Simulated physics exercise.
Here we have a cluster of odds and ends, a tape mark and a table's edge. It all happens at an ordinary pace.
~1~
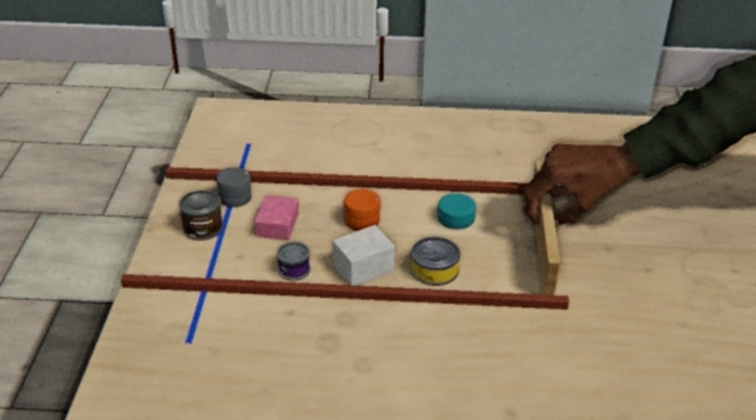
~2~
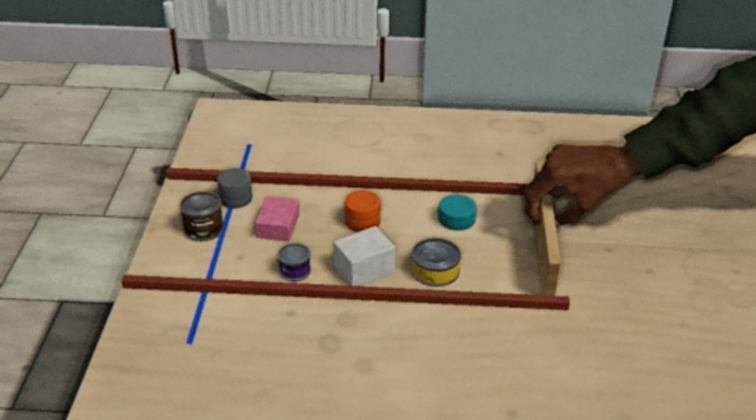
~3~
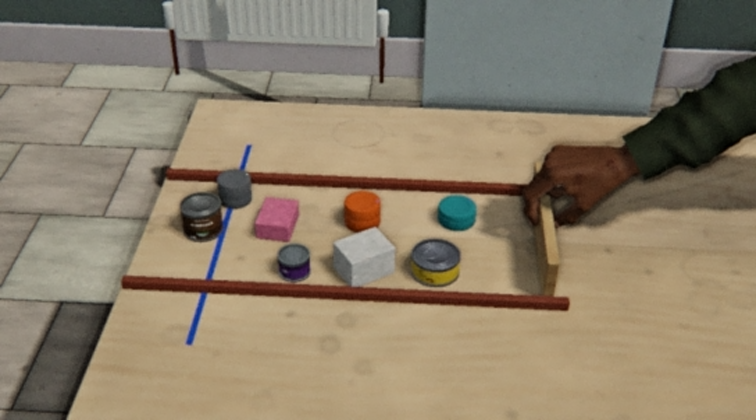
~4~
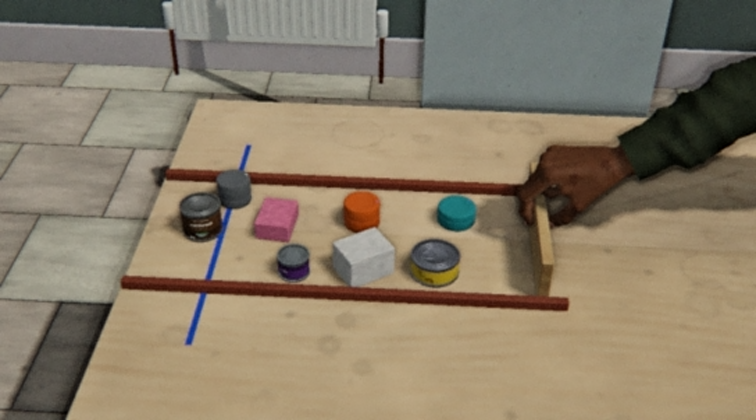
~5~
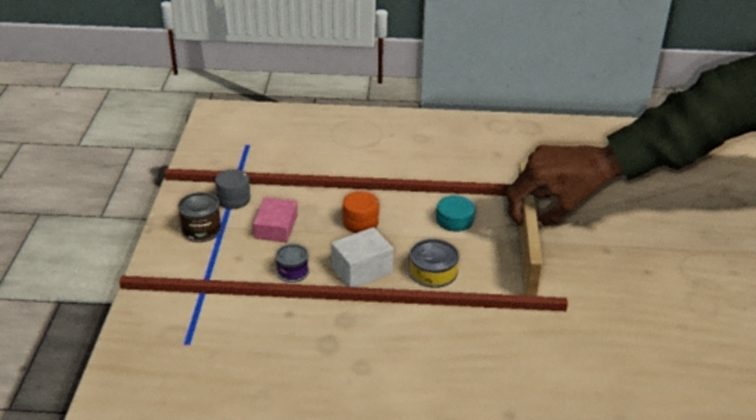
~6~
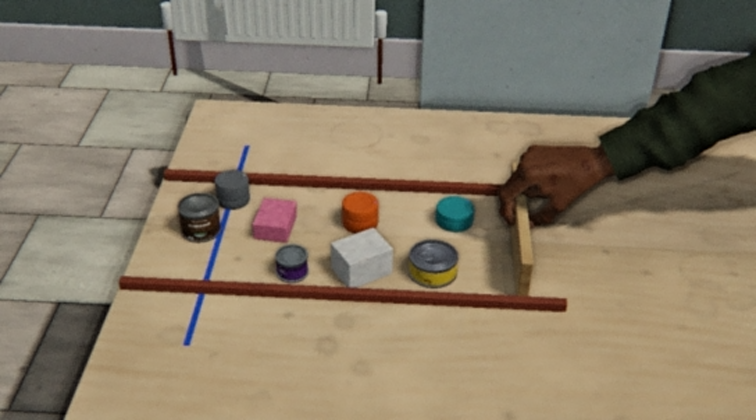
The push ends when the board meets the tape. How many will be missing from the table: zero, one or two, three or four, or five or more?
In the end the number that fall off is one or two.
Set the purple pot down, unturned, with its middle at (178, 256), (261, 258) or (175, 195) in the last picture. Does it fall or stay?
In turn it is lost; falls; holds on.
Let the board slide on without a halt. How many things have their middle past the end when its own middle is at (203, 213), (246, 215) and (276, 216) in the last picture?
Place by place, 3, 1 and 0.
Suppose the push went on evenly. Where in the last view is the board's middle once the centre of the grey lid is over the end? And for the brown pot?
For the grey lid at (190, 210), for the brown pot at (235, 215).
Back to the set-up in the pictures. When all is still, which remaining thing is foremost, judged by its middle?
Foremost is the white block.
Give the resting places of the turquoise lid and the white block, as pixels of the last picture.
Near (210, 200) and (135, 250).
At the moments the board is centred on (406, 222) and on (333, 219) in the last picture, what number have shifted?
The counts are 5 and 6.
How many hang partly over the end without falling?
1 of them.
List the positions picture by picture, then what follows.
The first frame shows brown pot (201, 215); grey lid (234, 187); pink block (277, 217); board (544, 226); tape (223, 230).
The second frame shows grey lid (235, 188); orange lid (363, 211).
The third frame shows pink block (277, 219); turquoise lid (457, 213).
The fourth frame shows brown pot (201, 217); board (539, 228).
The fifth frame shows grey lid (233, 189); white block (362, 258).
The sixth frame shows brown pot (200, 218); grey lid (232, 189); pink block (275, 220); board (520, 228); tape (221, 232).
Early on, none off yet; brown pot at rest near (200, 218); grey lid at rest near (232, 189); pink block at rest near (275, 220).
A while later, none off yet; brown pot moving near (190, 219); grey lid at rest near (232, 189); pink block travelled about its own width near (228, 228).
Finally, the number that fall off is one or two; lost, purple pot and brown pot.
